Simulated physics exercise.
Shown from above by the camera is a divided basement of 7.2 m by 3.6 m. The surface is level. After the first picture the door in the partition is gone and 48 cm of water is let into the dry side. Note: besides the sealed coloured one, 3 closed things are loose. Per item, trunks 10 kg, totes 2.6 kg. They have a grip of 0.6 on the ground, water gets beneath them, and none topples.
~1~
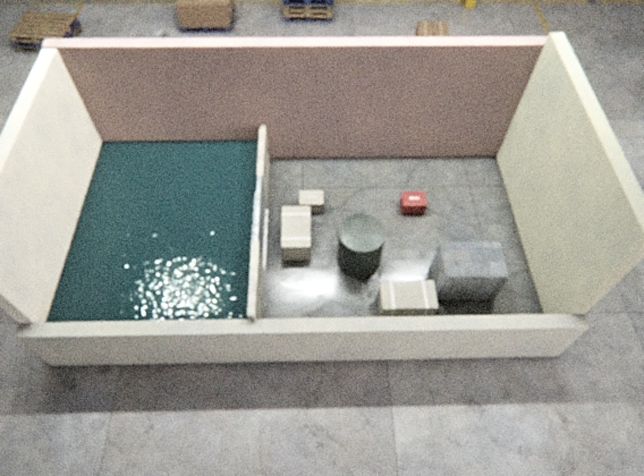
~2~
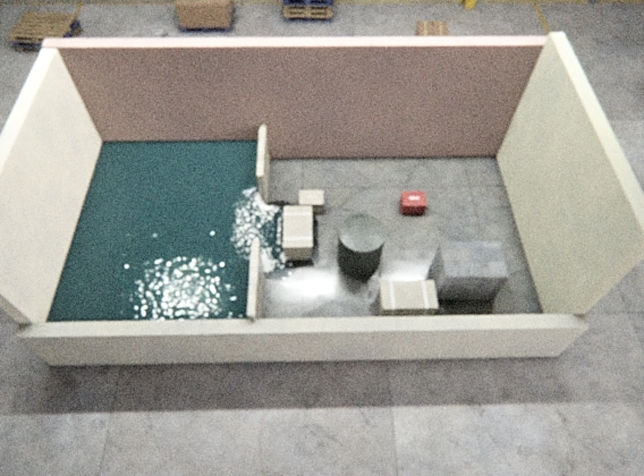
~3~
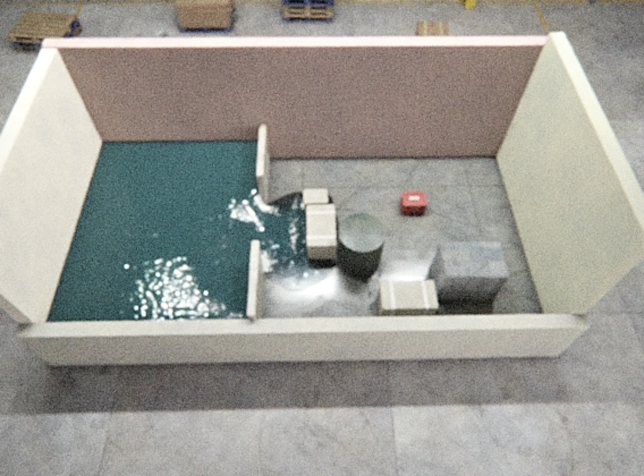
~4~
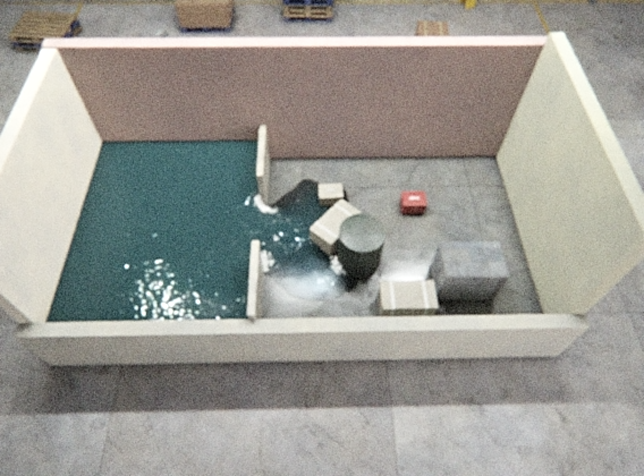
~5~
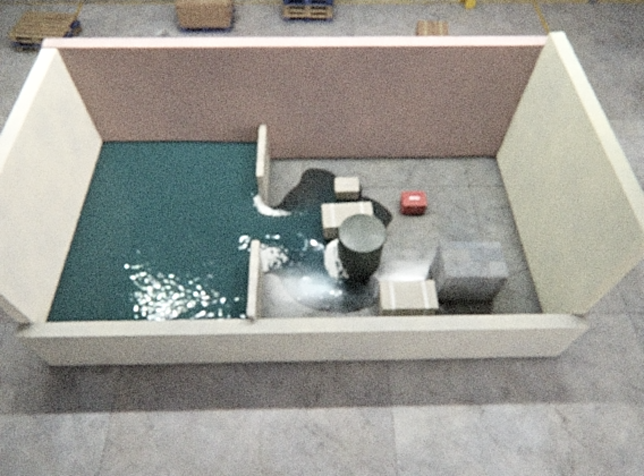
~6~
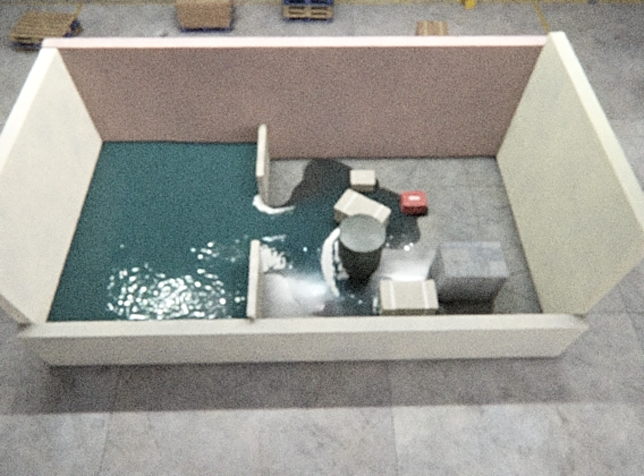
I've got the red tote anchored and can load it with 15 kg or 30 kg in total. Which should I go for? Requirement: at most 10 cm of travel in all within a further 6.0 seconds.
Neither will be enough.
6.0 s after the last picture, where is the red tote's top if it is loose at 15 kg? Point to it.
Roughly at pixel (515, 232).
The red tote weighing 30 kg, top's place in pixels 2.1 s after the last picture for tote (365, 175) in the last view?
Around (498, 189).
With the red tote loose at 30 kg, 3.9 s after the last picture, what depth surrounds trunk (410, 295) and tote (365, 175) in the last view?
Some 8 cm at the first, some 14 cm at the second.
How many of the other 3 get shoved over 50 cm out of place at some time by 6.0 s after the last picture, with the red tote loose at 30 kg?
That adds up to 3.
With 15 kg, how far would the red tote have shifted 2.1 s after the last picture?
120 cm.
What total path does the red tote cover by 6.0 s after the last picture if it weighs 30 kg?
Roughly 30 centimetres.
Then, 0.4 s after the last picture the red tote would be 10 cm from its start with 15 kg and 4 cm from its start with 30 kg; 7 cm of water round it then.
Then, 2.1 s after the last picture the red tote would be 128 cm from its start with 15 kg and 27 cm from its start with 30 kg; 8 cm of water round it then.
Then, 3.9 s after the last picture the red tote would be 151 cm from its start with 15 kg and 27 cm from its start with 30 kg; 11 cm of water round it then.
Then, 6.0 s after the last picture the red tote would be 170 cm from its start with 15 kg and 27 cm from its start with 30 kg; 14 cm of water round it then.
